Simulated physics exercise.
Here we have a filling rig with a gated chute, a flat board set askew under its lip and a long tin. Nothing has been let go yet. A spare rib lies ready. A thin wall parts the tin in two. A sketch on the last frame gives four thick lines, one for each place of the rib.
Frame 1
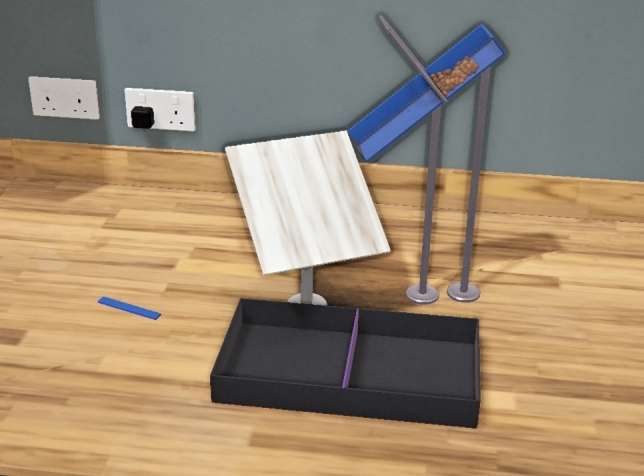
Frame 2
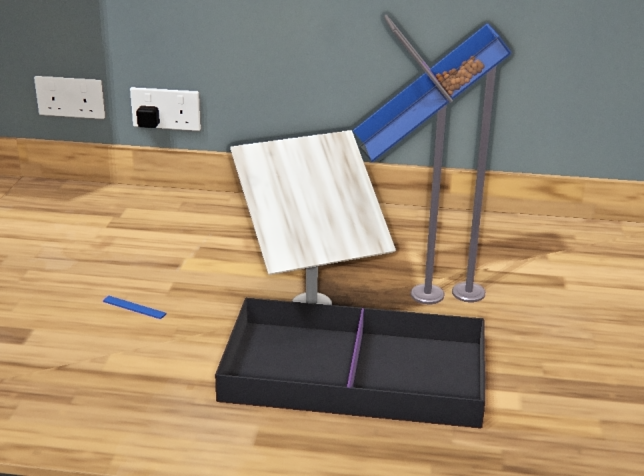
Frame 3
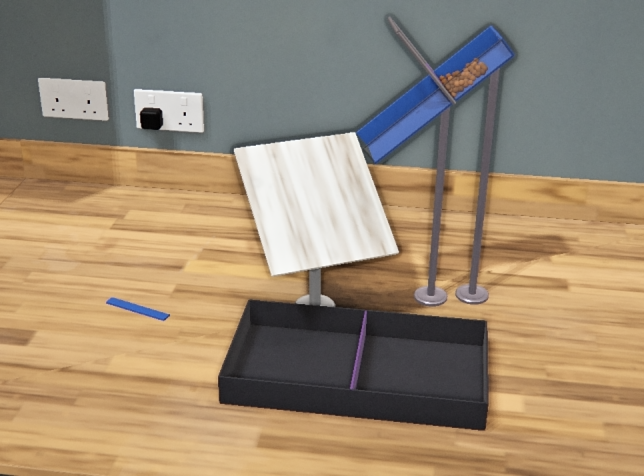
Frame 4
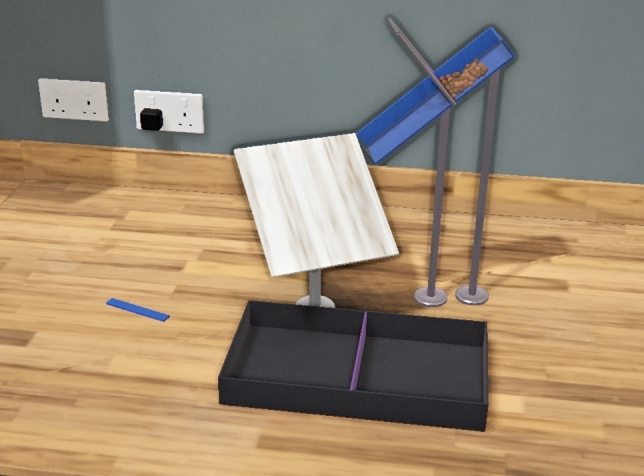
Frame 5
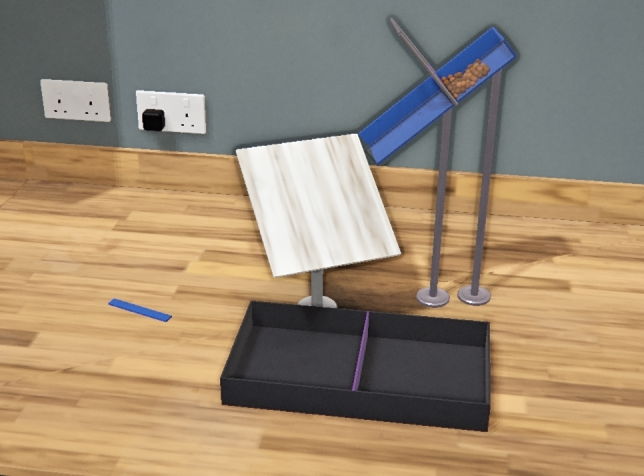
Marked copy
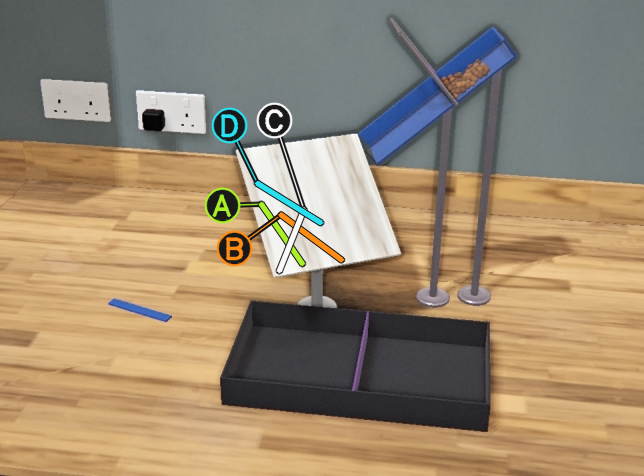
The footage shows a blue chute holding brown pieces behind a grey bar, above a tilted pale board and a black tray with a purple divider. The view shifts slightly, while the objects stay still relative to one another.
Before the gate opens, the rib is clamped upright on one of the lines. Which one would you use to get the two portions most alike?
Use line D.
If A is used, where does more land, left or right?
Left.
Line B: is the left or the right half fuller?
The right half.
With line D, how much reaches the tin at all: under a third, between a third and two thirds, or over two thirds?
It is over two thirds.
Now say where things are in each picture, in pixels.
The first picture shows load behind the gate at (449, 82), cereal balls; lip of the chute at (363, 154), sloping fairly steeply.
The second picture shows middle of the board at (313, 198), tilted fairly steeply; middle of its low edge at (334, 262); of its high edge at (293, 138).
The third picture shows front corners of the tin at (219, 376) and (488, 403); front end of its middle wall at (351, 390); gate still shut at (432, 74).
The fourth picture shows middle of the load at (458, 85); lip at (372, 156).
The fifth picture shows middle of the load at (460, 85); lip at (374, 157).
On the marked copy, line A from (261, 204) to (302, 263); line B from (281, 214) to (341, 259); line C from (303, 209) to (279, 270); line D from (257, 183) to (320, 222).
If A is chosen, of what is caught, most in the left half, about a quarter in the right.
If B is chosen, of what is caught, a small part in the left half, most in the right.
If C is chosen, of what is caught, most in the left half, a small part in the right.
If D is chosen, of what is caught, about half in the left half, about half in the right.
